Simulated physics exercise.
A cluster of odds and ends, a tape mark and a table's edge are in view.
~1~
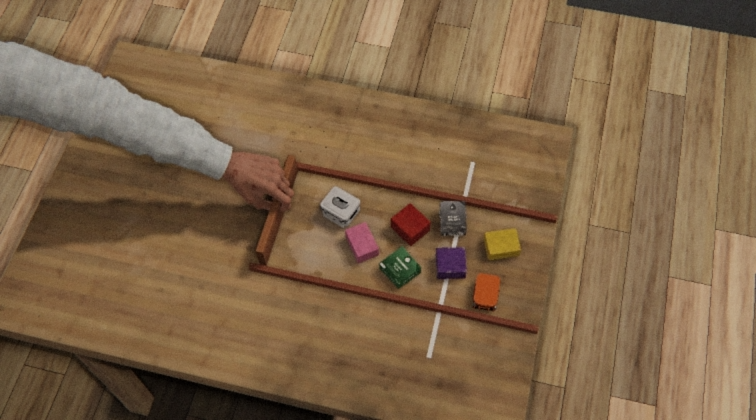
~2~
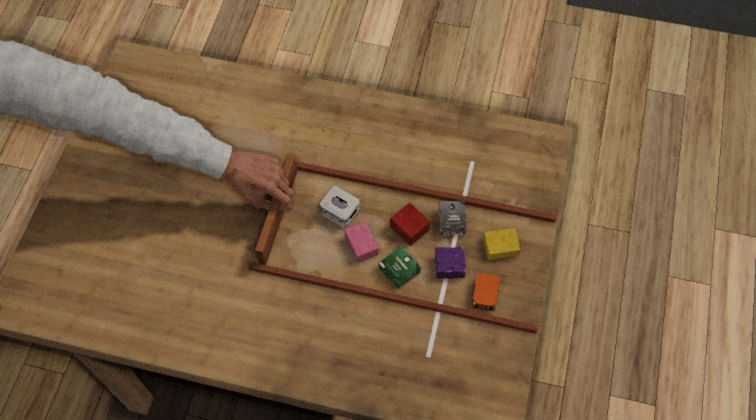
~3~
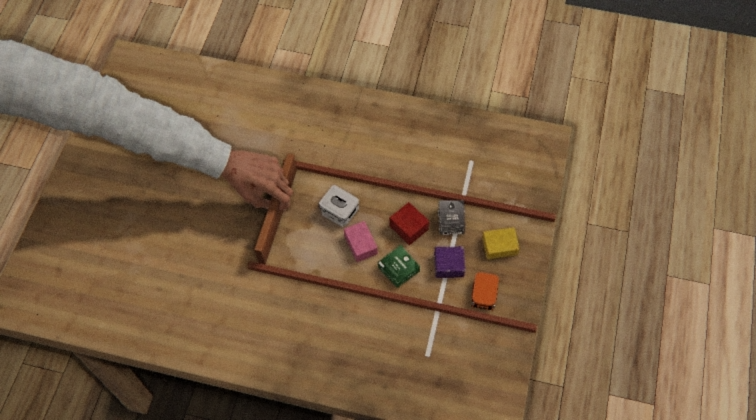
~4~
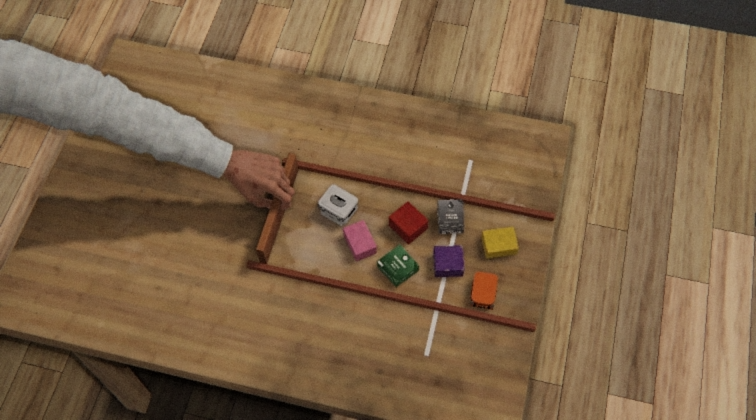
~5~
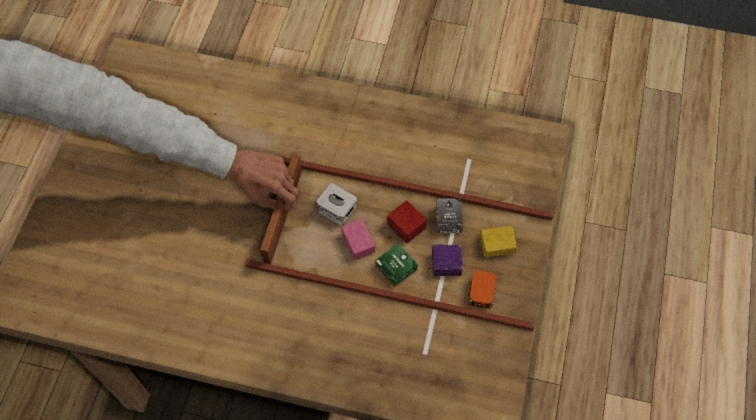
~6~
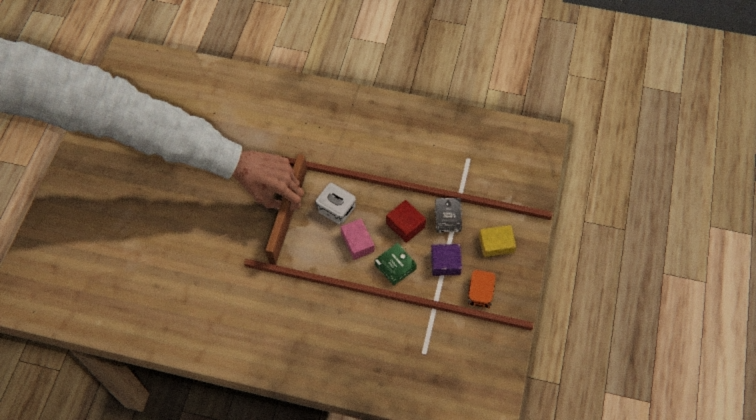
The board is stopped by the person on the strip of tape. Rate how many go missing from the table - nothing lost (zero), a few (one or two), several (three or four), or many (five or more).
Nothing lost.
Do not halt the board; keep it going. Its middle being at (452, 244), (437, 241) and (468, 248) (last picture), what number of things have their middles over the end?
The numbers are 0, 0 and 1.
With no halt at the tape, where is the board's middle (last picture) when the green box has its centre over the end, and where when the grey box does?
The green box gives roughly (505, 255), the grey box roughly (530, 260).
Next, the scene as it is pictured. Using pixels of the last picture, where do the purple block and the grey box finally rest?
In the last picture the purple block sits at (506, 272) while the grey box sits at (500, 217).
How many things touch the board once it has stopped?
So the total is 2.
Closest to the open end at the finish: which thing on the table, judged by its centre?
The yellow block.
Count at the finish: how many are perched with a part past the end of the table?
The total comes out at 0.
Soon after, none off yet; yellow block at rest near (497, 241); orange case at rest near (482, 289); purple block at rest near (446, 260).
After that, none off yet; yellow block displaced a little near (510, 243); orange case displaced a little near (496, 296); purple block displaced about its own width near (483, 267).
In the end, the number that fall off is zero.
